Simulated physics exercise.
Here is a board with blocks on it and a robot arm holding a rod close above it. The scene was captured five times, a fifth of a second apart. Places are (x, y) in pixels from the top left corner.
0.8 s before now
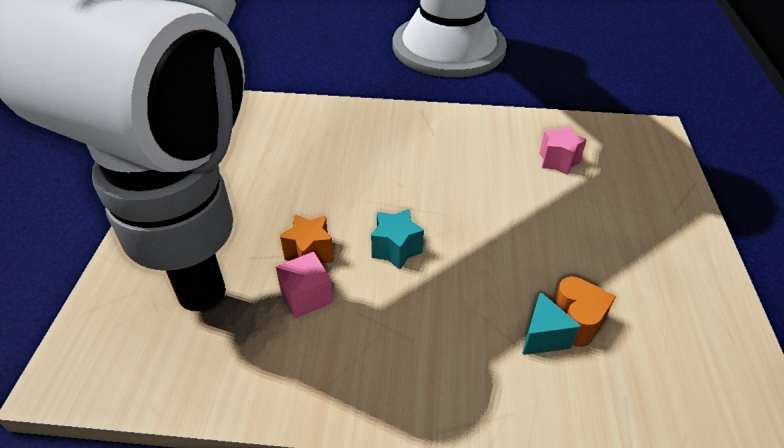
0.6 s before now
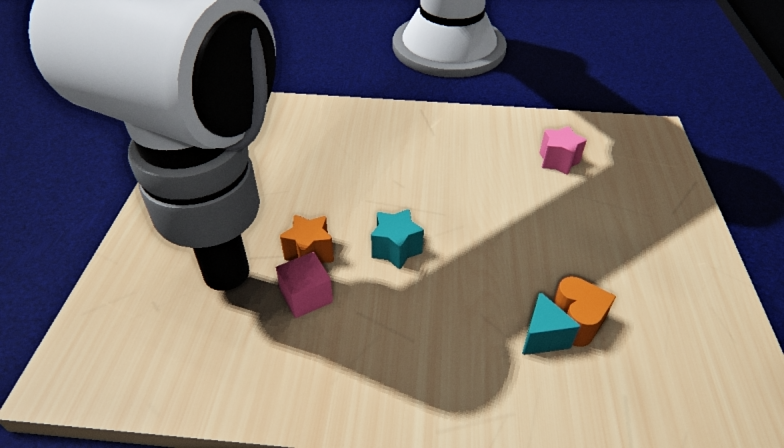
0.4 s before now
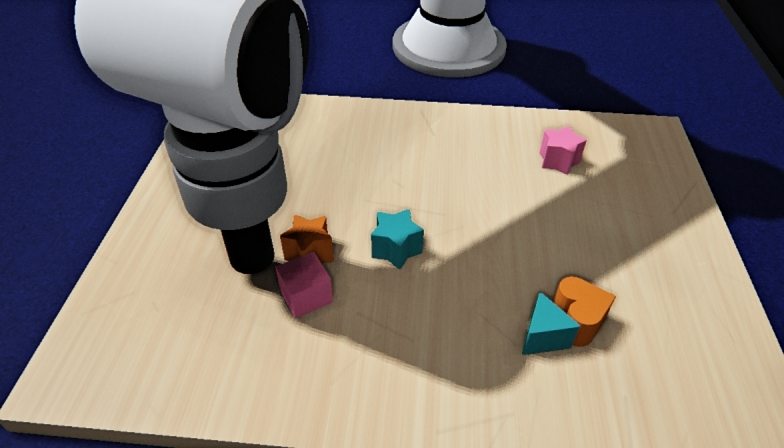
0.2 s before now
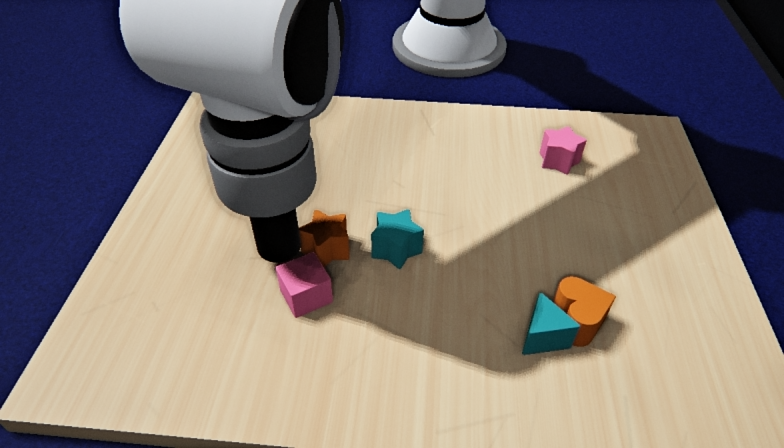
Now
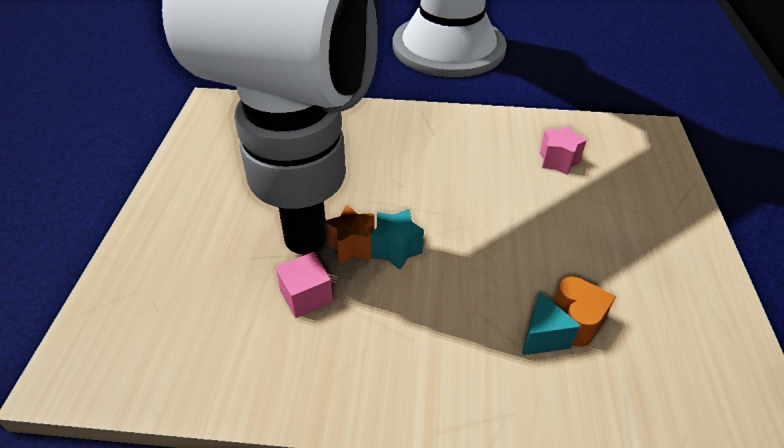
A white and grey robot arm holds a black rod close above a pale wooden board on a blue surface, seen from above at an angle. An orange star sits between a pink block and a turquoise star, with another pink block at upper right and a turquoise triangle beside an orange heart at lower right. The arm moves rightward and slightly away, then pushes the orange star right, up against the turquoise star.
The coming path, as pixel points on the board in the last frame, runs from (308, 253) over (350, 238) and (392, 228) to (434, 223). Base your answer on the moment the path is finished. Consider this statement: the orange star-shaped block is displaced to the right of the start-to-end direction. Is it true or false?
It is true.
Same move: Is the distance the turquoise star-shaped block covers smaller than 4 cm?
No.
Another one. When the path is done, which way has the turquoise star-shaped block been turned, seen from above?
Viewed from the top, it goes clockwise.
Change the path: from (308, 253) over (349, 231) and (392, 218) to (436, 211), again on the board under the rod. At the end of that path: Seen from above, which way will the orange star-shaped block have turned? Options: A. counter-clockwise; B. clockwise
B
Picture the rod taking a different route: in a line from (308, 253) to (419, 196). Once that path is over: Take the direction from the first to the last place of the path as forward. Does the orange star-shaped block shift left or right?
It goes right.
The first path, step by step. One third of the way, rod (349, 224); orange star-shaped block (388, 210), turned 25° clockwise; turquoise star-shaped block (428, 224), turned 20° clockwise.
Two thirds of the way, rod (392, 214); orange star-shaped block (432, 205), turned 35° clockwise; turquoise star-shaped block (470, 223), turned 30° clockwise.
At the end, rod (436, 209); pink square unmoved; orange star-shaped block (478, 204), turned 45° clockwise; turquoise star-shaped block (511, 227), turned 40° clockwise.
